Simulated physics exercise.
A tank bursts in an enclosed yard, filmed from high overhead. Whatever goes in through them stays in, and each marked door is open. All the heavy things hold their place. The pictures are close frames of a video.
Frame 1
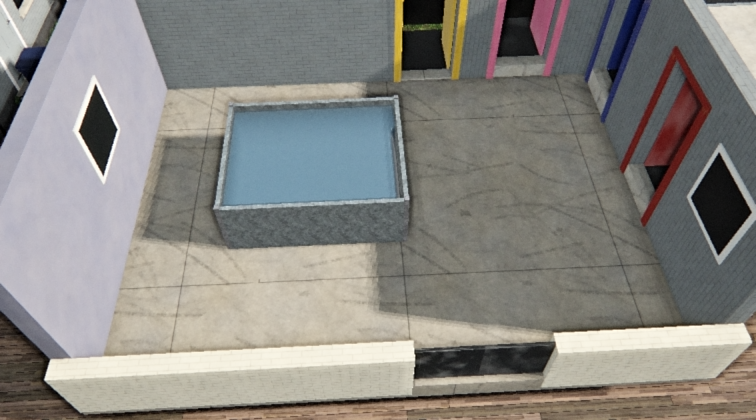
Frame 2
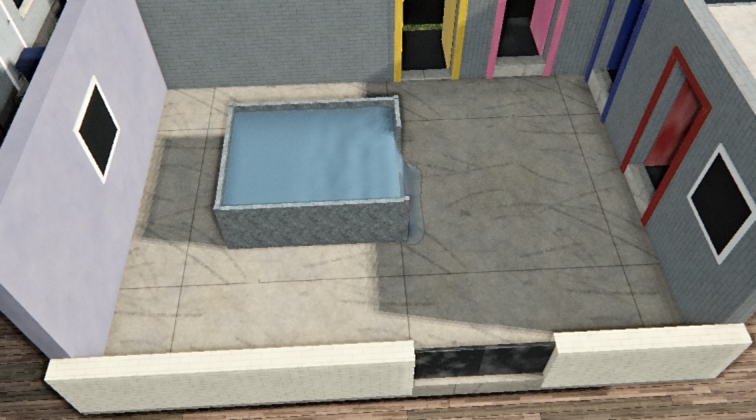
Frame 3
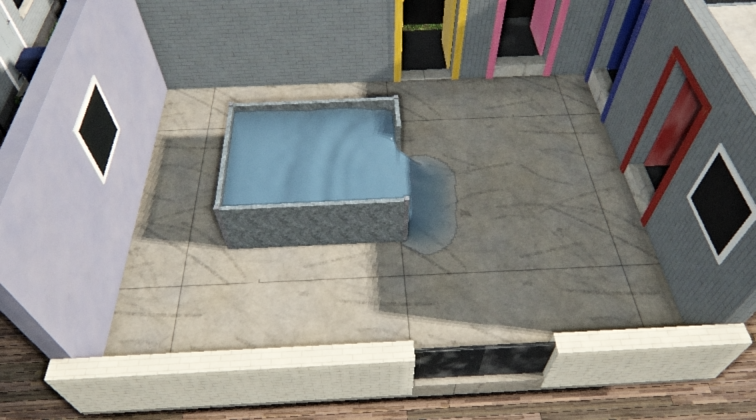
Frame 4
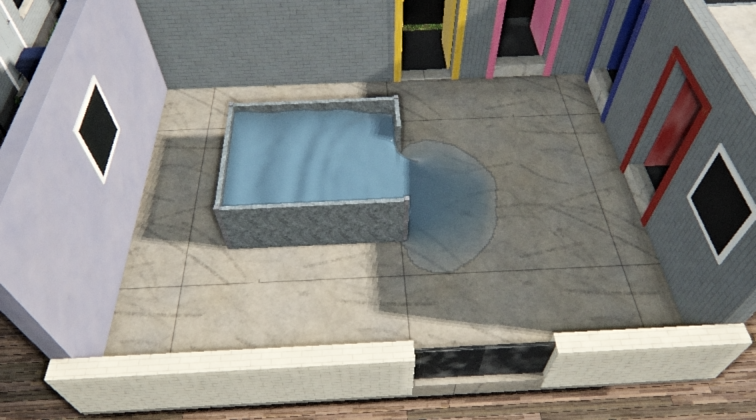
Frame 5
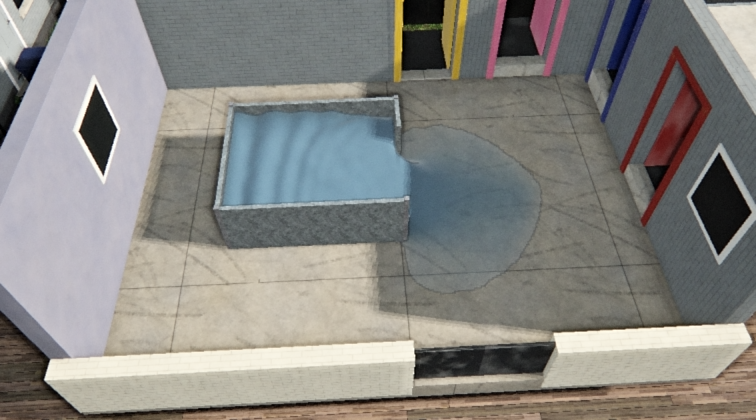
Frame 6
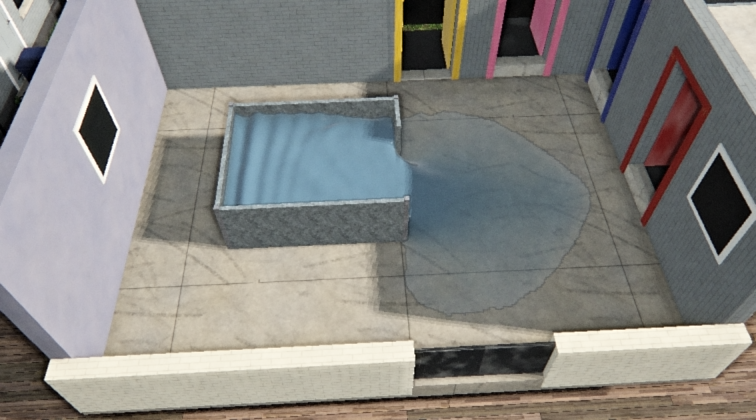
Water bursts through the right side of a raised, grey-walled tank in an enclosed yard, seen from high overhead by a still camera. Yellow and pink doorframes stand at the back, blue and red ones at the right, and a lilac wall at the left. The tank's surface ripples and lowers while a rounded blue sheet spreads rightward across the stone floor, widening toward the back and front.
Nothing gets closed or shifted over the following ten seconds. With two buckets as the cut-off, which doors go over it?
Result: The blue door gets two buckets or less inside, the yellow door gets more than two buckets inside, the red door gets more than two buckets inside, the pink door gets two buckets or less inside.
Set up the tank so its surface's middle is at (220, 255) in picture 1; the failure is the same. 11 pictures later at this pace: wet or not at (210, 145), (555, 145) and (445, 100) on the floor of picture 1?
Points in order: Not reached; inundated; not reached.
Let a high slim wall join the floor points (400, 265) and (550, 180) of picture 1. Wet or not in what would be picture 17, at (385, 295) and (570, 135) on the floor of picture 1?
Taking the points in order, the first is high and dry and the second is inundated.
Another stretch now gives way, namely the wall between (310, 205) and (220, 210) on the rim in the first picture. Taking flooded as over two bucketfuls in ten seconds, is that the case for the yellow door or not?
As far as I can tell, the yellow door breaks the threshold.
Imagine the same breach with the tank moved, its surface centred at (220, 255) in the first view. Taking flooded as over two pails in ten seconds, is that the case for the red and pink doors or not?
Lab note - red door crosses the line; pink door crosses the line.
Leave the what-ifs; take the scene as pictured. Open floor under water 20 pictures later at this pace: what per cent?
It works out to about 50 in a hundred.
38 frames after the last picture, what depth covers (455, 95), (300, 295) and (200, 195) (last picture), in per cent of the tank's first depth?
In order: 14, 4, 0 %.
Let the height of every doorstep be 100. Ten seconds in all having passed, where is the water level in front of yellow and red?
Roughly 200 and 60 %.
A moment on, water covers 40 % of the floor; the blue door wet at the sill, nothing in, the yellow door not reached, the red door over two buckets in, the pink door wet at the sill, nothing in.
Next, water covers 45 % of the floor; the blue door wet at the sill, nothing in, the yellow door wet at the sill, nothing in, the red door far over two buckets in, the pink door wet at the sill, nothing in.
Then, water covers 50 % of the floor; the blue door under two buckets in, the yellow door wet at the sill, nothing in, the red door far over two buckets in, the pink door wet at the sill, nothing in.
Later, water covers 90 % of the floor; the blue door under two buckets in, the yellow door under two buckets in, the red door far over two buckets in, the pink door wet at the sill, nothing in.
In the end, water covers 100 % of the floor; the blue door under two buckets in, the yellow door over two buckets in, the red door far over two buckets in, the pink door wet at the sill, nothing in.
